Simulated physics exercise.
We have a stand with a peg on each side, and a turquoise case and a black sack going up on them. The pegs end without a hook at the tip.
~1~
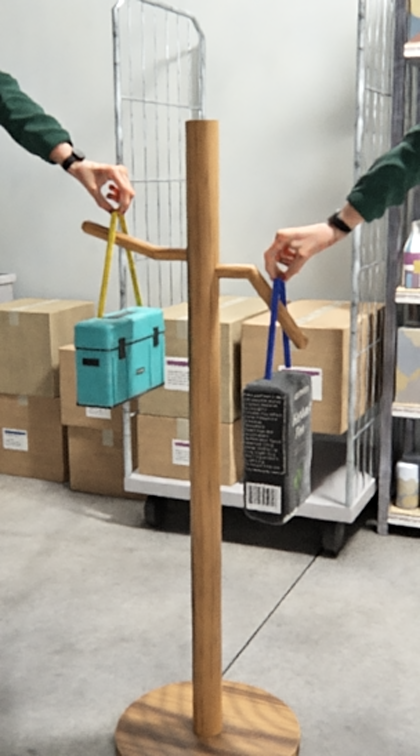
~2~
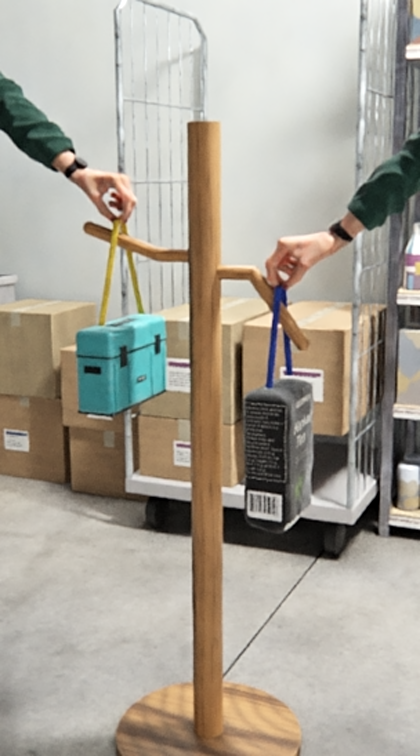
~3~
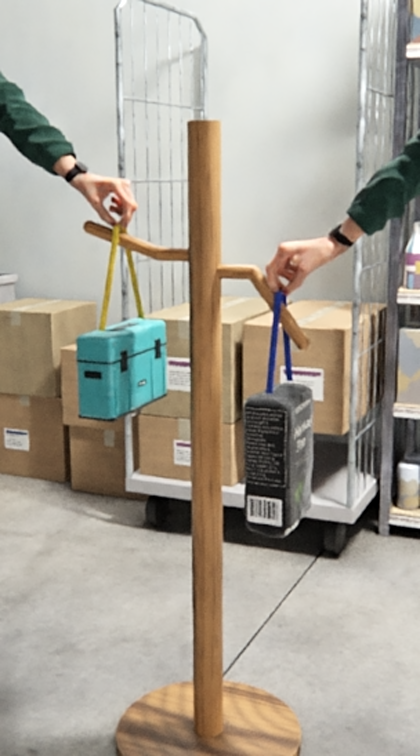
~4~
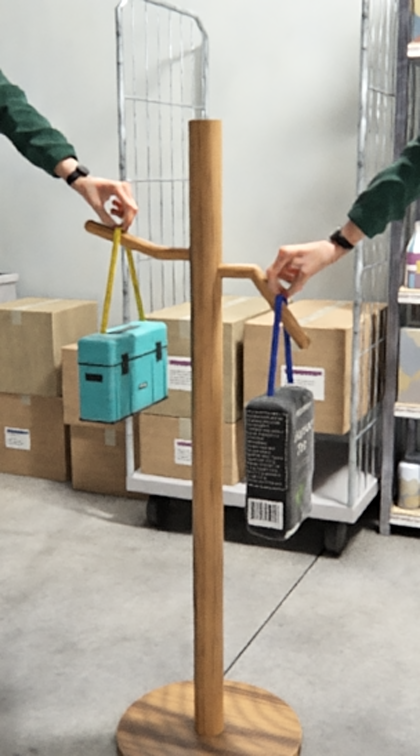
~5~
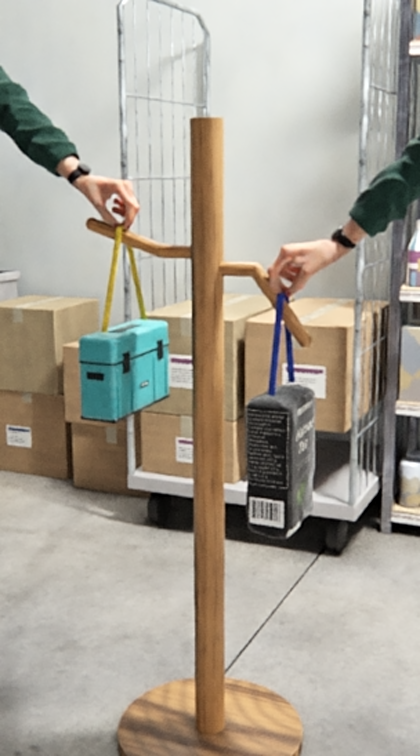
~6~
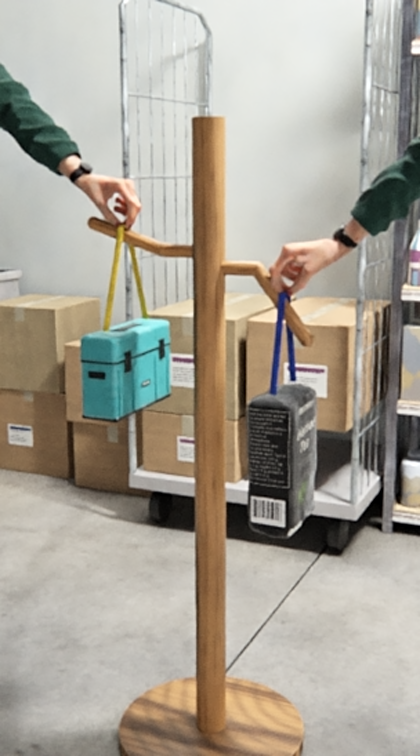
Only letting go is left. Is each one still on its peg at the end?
The turquoise case - yes; the black sack - no.
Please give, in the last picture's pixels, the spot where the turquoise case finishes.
In the last picture, close to (156, 385).
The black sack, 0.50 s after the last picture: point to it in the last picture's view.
Estimated pixel: (257, 669).
Then, 0.50 s on from there, turquoise case still up near (149, 380); black sack on the floor near (258, 670).
Then, 0.84 s on from there, turquoise case still up near (183, 387); black sack on the floor near (200, 684).
In the end, turquoise case still up near (156, 385); black sack on the floor near (200, 684). The turquoise case stays hanging and the black sack drops to the floor.
